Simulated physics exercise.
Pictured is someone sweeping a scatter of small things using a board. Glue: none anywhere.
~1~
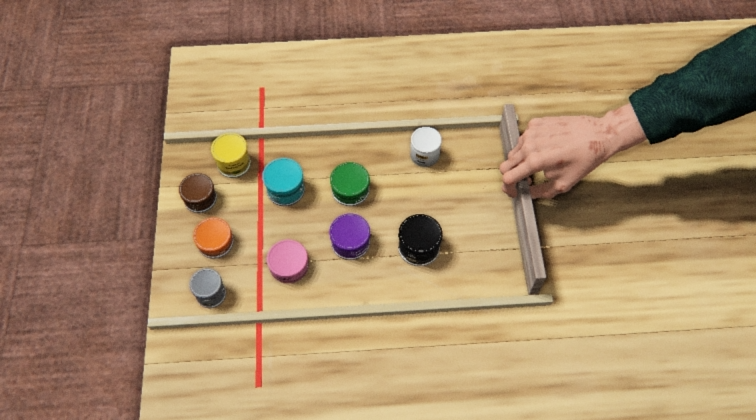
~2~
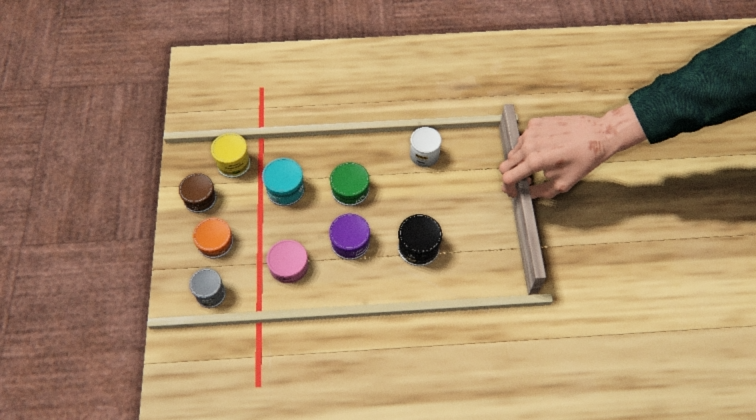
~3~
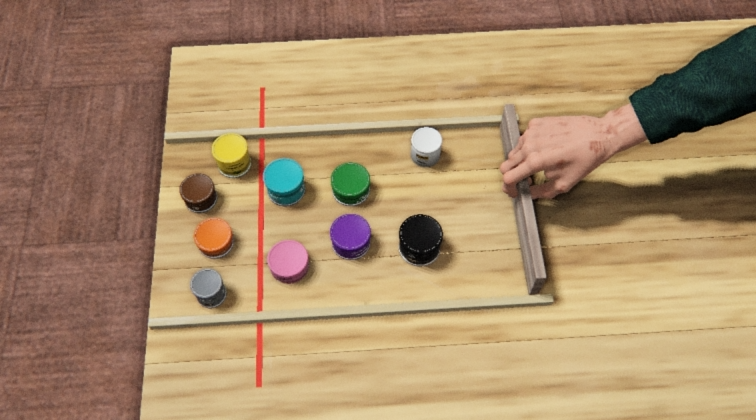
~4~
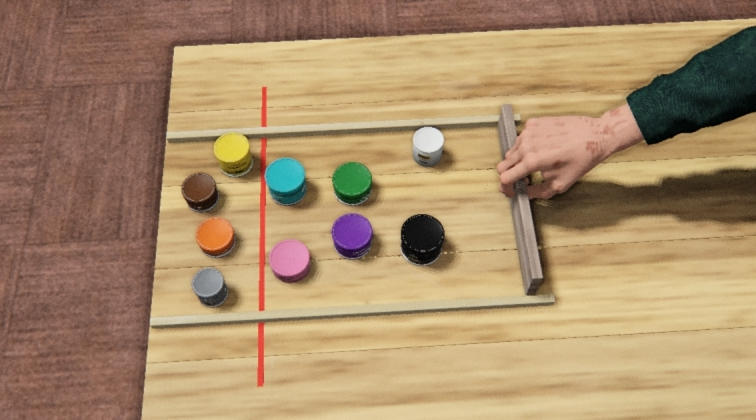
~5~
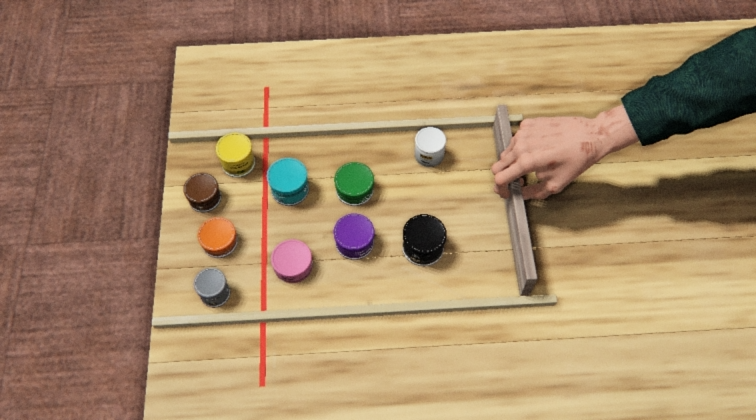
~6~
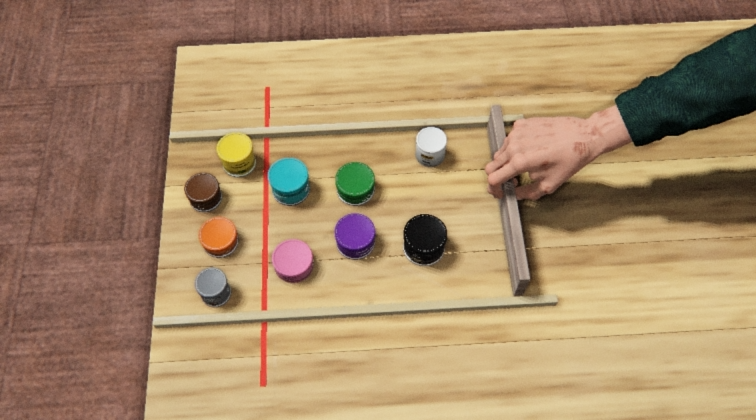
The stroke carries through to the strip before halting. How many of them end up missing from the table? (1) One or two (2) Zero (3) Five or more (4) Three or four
Zero.
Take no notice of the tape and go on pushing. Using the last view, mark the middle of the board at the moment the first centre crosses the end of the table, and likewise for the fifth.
Its middle is around (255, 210) and later (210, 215).
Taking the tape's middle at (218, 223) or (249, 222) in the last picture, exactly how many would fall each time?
Tallies in order: 2 and 1.
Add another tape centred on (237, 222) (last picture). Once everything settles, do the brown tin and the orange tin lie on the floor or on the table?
Brown tin down; orange tin still up.
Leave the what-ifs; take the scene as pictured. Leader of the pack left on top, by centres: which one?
Ending up nearest is the brown tin.
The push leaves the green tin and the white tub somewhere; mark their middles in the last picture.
Final positions - green tin around (246, 187), white tub around (250, 155).
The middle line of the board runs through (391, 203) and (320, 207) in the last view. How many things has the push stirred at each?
3 and 6.
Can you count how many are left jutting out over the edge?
The total here is 1.
Soon after, none off yet; brown tin at rest near (204, 192); grey pot at rest near (213, 288); orange tin at rest near (219, 238).
At rest, the number that fall off is zero.
